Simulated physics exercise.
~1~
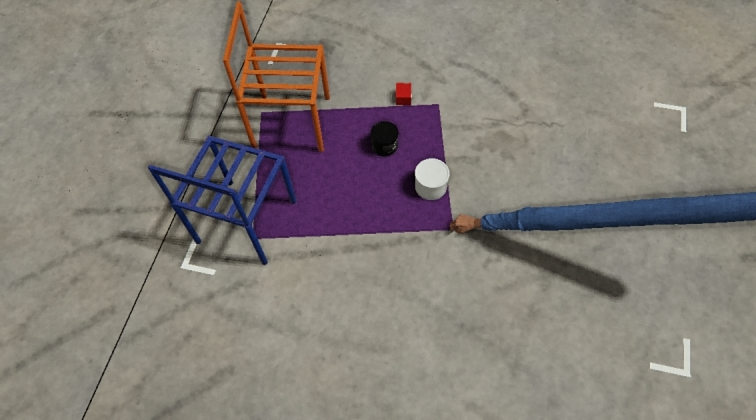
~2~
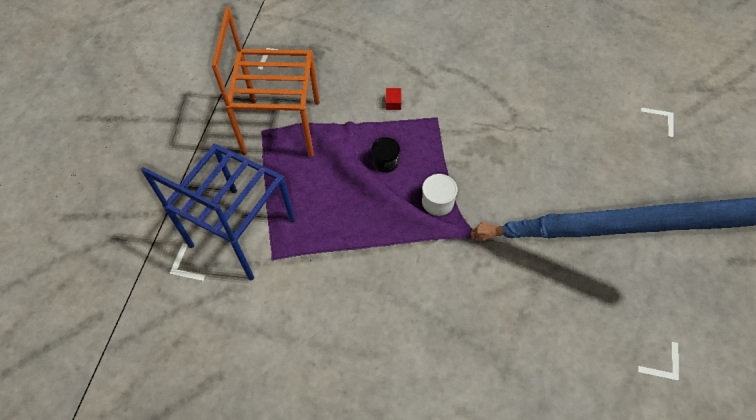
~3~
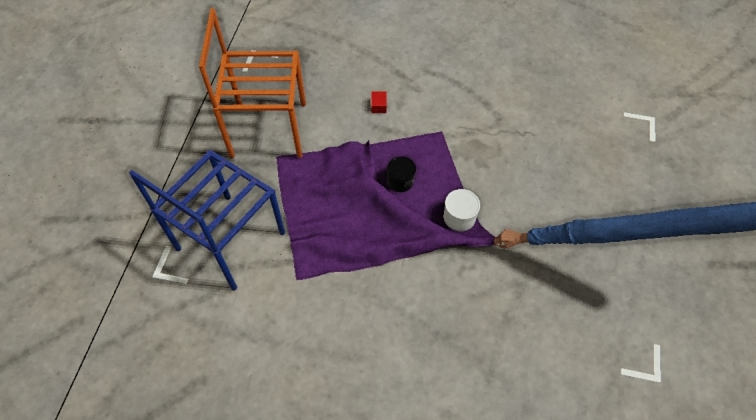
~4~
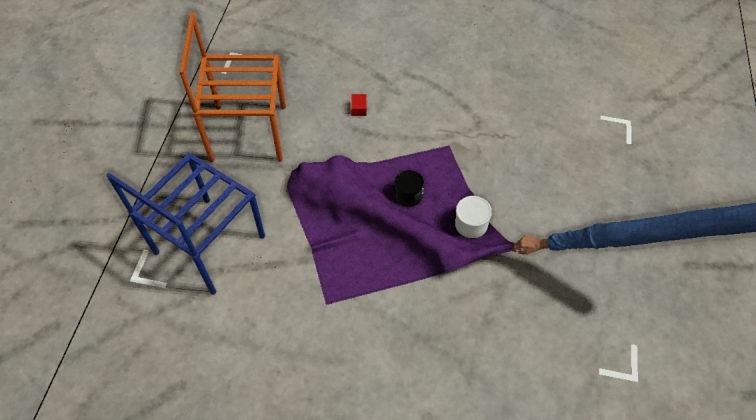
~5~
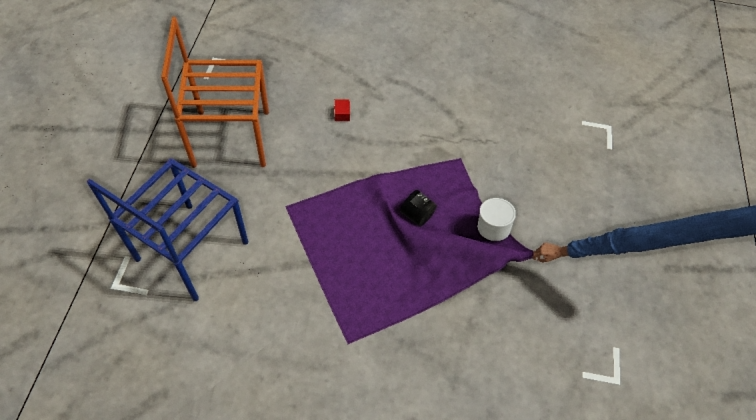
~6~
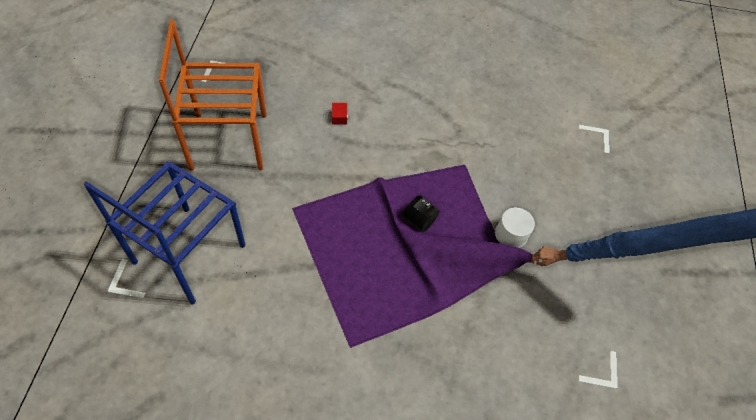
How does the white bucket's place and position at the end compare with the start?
It starts upright on the right part of the rug, fairly near the chairs. By the end it has been carried right and slightly down, farther from the chairs, and is tipping over at the rug's right edge.
